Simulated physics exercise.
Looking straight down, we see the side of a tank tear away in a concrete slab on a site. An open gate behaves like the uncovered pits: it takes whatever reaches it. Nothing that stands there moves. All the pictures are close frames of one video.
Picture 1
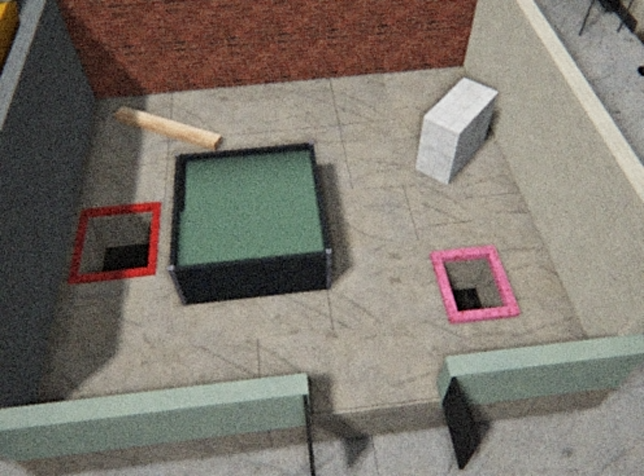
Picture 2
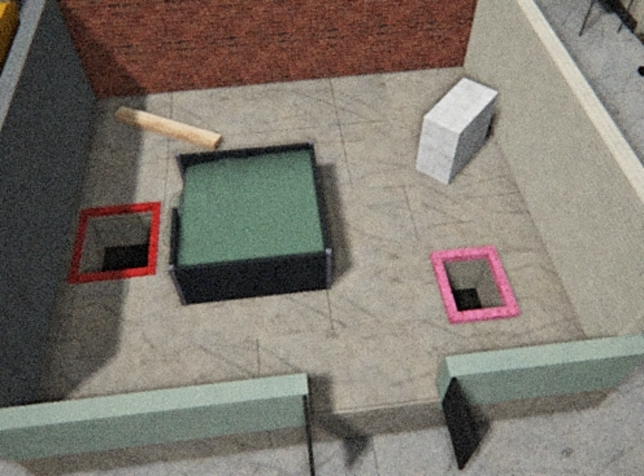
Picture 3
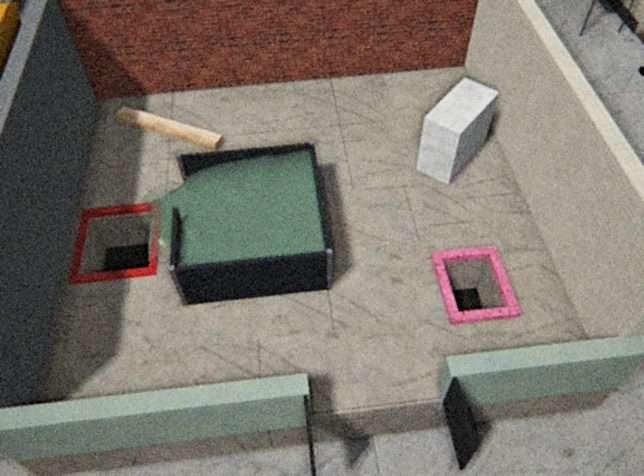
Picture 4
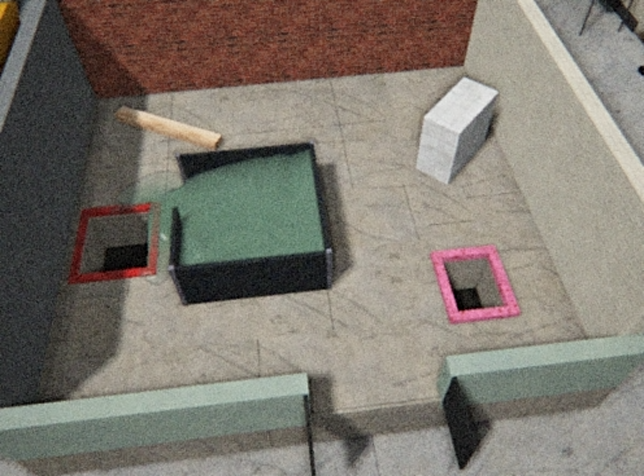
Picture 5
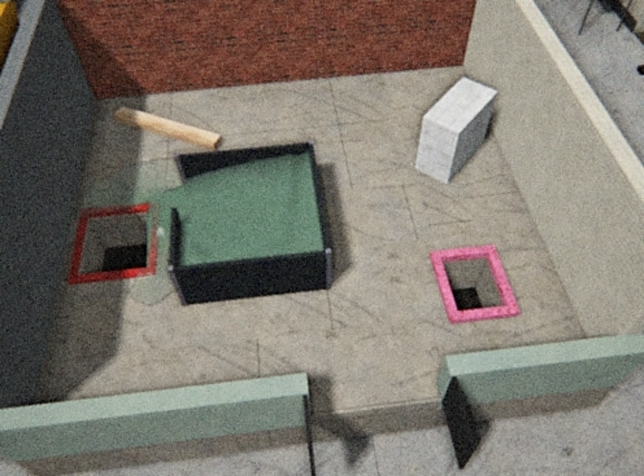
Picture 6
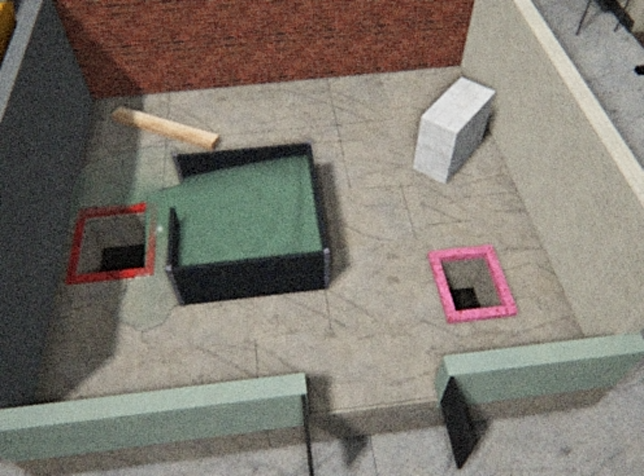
Green water in a dark-walled, open-topped tank sits on a walled concrete slab at a site, seen from high above. A red-edged pit and a wooden beam lie to the left, a pink-edged pit and a pale block to the right, with a brick wall behind and an open gate in front. The tank's left side breaks open, and water pours leftward, spreading thinly around the red-edged pit.
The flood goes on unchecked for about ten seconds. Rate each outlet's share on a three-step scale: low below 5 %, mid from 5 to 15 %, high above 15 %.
Scale: Gate - low, pink pit - low, red pit - high.
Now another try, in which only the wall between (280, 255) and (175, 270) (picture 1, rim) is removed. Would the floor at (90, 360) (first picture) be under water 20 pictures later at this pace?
There: Flooded.
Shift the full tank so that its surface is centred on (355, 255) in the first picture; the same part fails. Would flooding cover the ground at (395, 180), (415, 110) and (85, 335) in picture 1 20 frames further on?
In that order: Not flooded, dry, covered.
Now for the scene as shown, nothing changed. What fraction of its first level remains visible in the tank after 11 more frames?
Close to 54 in a hundred.
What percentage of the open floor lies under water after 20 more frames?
About 30 per cent.
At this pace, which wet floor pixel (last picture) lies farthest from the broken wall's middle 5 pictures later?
I'd say around (93, 105).
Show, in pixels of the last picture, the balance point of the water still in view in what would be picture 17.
I reckon somewhere around (210, 221).
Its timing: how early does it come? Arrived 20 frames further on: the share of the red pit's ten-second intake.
About 70 per cent.
A moment on, water covers 10 % of the floor; the gate 0 %, the pink pit 0 %, the red pit 16 %.
Next, water covers 15 % of the floor; the gate 0 %, the pink pit 0 %, the red pit 25 %.
Then, water covers 30 % of the floor; the gate 0 %, the pink pit 0 %, the red pit 35 %.
Later, water covers 60 % of the floor; the gate 0 %, the pink pit 0 %, the red pit 45 %.
In the end, water covers 75 % of the floor; the gate 0 %, the pink pit 0 %, the red pit 50 %.
